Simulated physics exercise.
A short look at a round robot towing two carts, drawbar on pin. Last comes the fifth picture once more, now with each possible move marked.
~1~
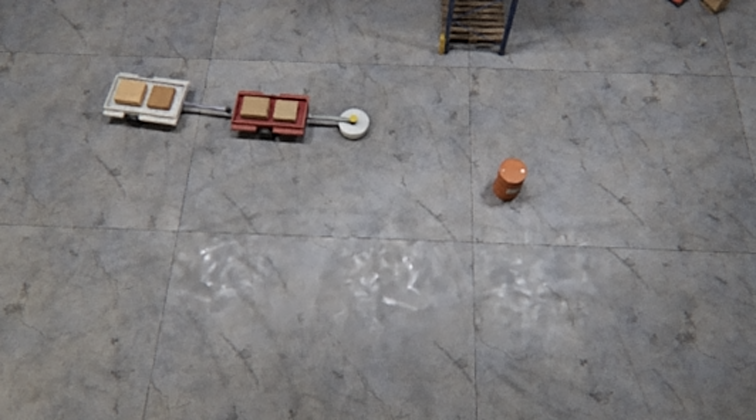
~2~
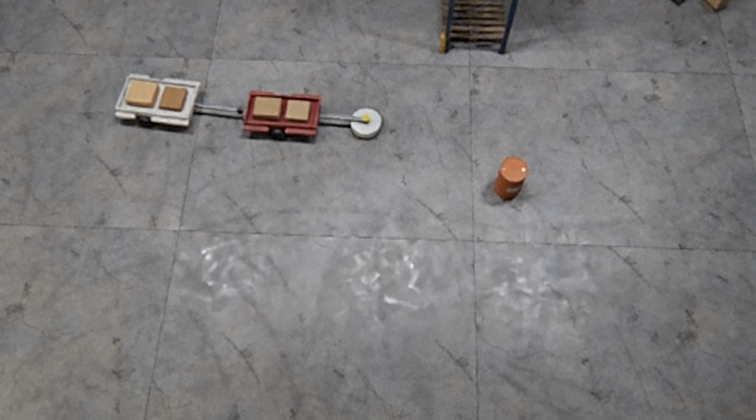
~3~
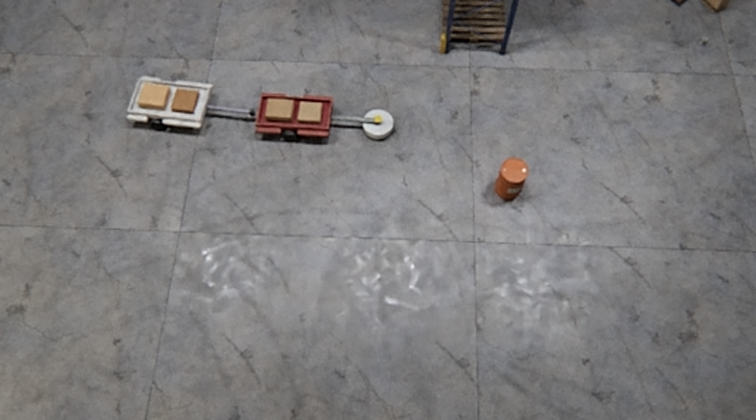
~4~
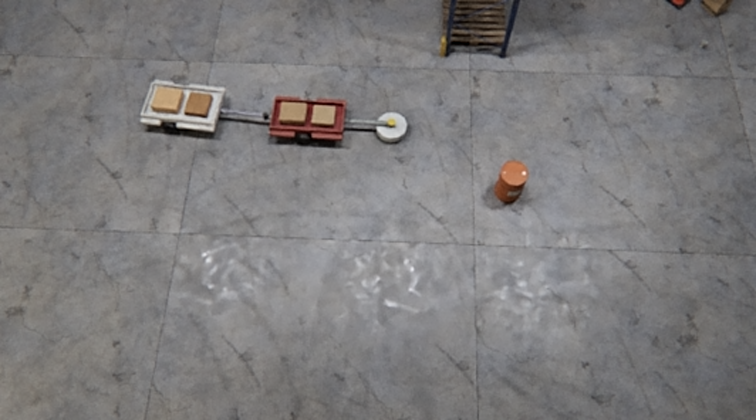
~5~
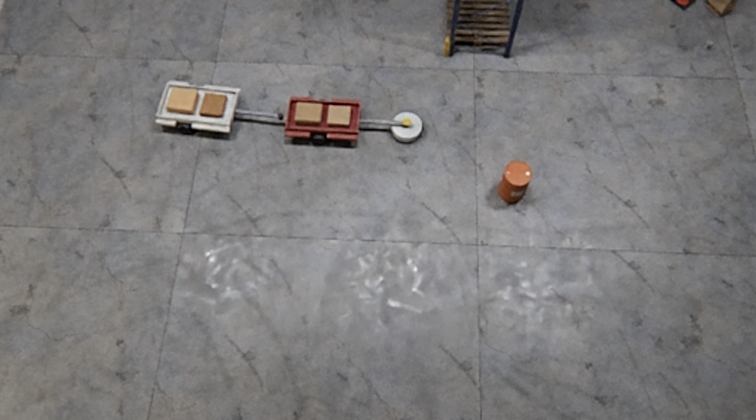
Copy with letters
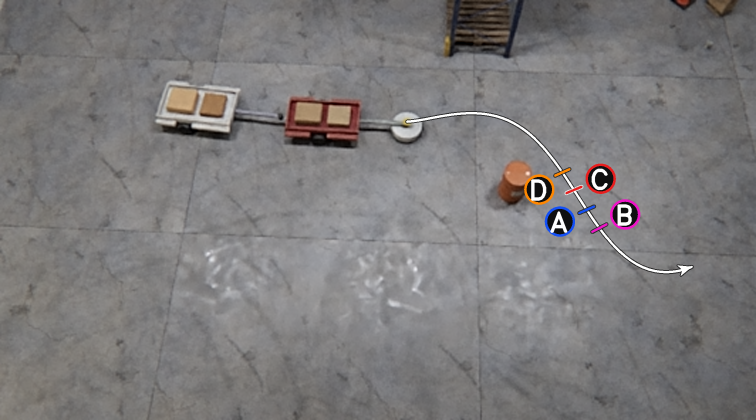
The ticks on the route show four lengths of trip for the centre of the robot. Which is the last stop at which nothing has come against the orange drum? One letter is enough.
Mark D.
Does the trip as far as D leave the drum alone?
Yes.
On the marked copy, A at (587, 210); B at (599, 228); C at (574, 190); D at (562, 172); the route from (407, 122) via (557, 165) to (692, 267).
Taking D. A third of the way, robot (467, 118), last cart (258, 112).
Two thirds of the way, robot (525, 136), last cart (316, 113).
When it is over, robot (560, 177), last cart (362, 113); nothing has been touched.
As for the rest, A is too far, the drum has been hit; B is too far, the drum has been hit; C is too far, the drum has been hit.
